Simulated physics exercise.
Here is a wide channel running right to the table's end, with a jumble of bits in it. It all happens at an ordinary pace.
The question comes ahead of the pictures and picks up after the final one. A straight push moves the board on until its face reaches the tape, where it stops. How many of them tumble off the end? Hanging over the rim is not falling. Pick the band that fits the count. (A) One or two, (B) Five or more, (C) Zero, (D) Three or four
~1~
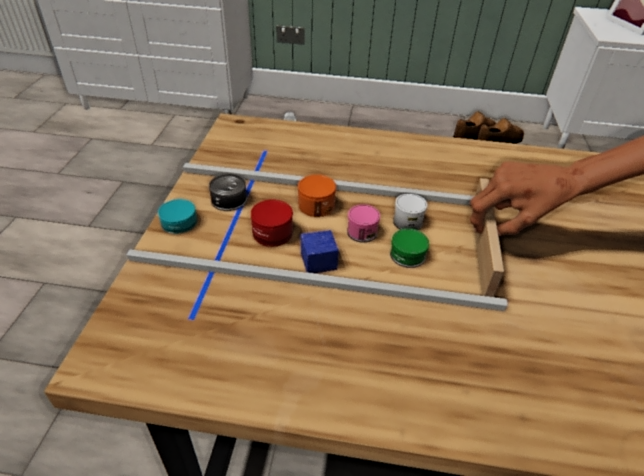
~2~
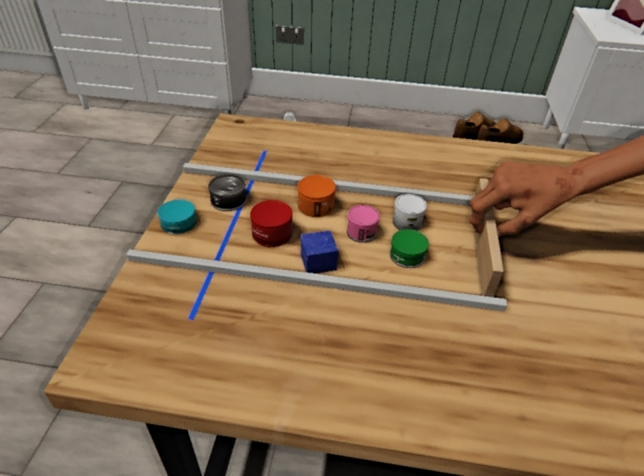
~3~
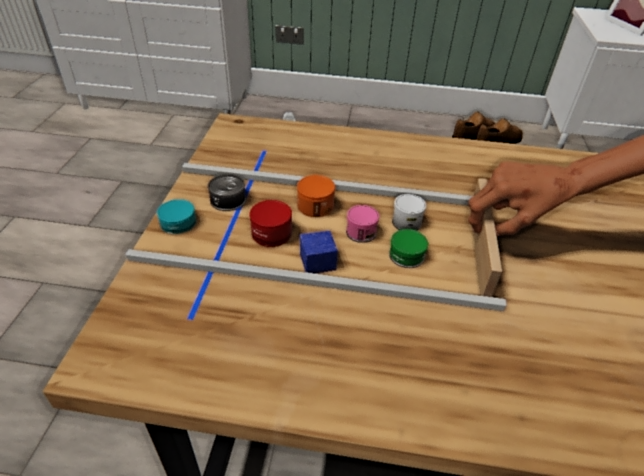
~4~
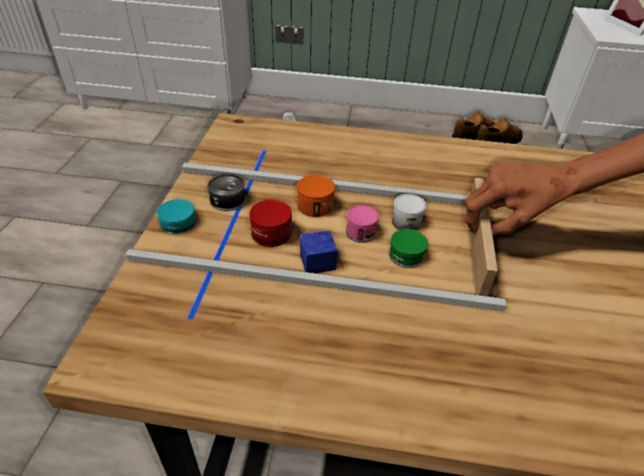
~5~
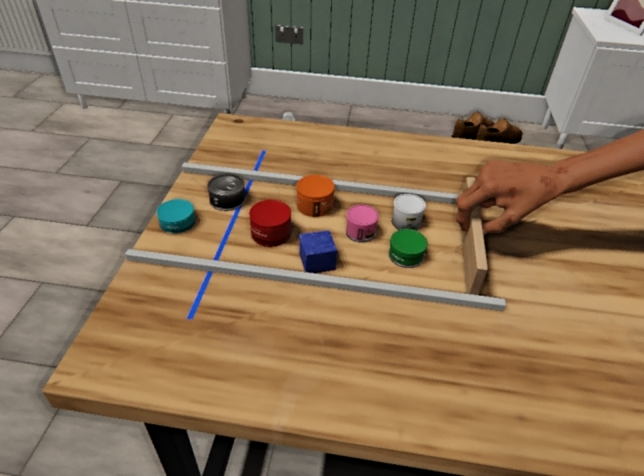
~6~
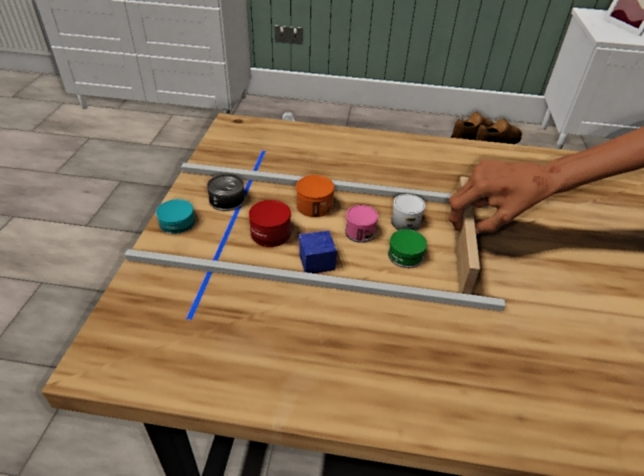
The answer is A.
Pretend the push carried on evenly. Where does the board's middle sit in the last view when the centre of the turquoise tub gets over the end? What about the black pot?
The middle is at (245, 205) when it's the turquoise tub, and at (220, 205) when it's the black pot.
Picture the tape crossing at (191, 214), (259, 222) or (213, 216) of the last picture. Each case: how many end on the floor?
Taken one after another, the numbers are 4, 0 and 2.
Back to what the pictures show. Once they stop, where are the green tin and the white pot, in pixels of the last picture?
Taking them in turn, first comes (210, 224), then (227, 190).
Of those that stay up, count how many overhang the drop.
As for overhanging, the count is 1.
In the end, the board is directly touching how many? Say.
Total: 3.
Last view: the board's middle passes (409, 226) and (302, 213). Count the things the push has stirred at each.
By the first moment it's 2, by the second it's 6.
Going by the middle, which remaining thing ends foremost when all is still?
That would be the black pot.
A little later, none off yet; turquoise tub at rest near (176, 216); black pot at rest near (226, 192); red tub at rest near (270, 224).
Next, none off yet; turquoise tub at rest near (176, 216); black pot at rest near (226, 192); red tub moving near (266, 224).
Later still, none off yet; turquoise tub at rest near (176, 216); black pot shifted a little near (205, 192); red tub shifted about its own width near (211, 222).
When it is over, the number that fall off is one or two; down, turquoise tub.
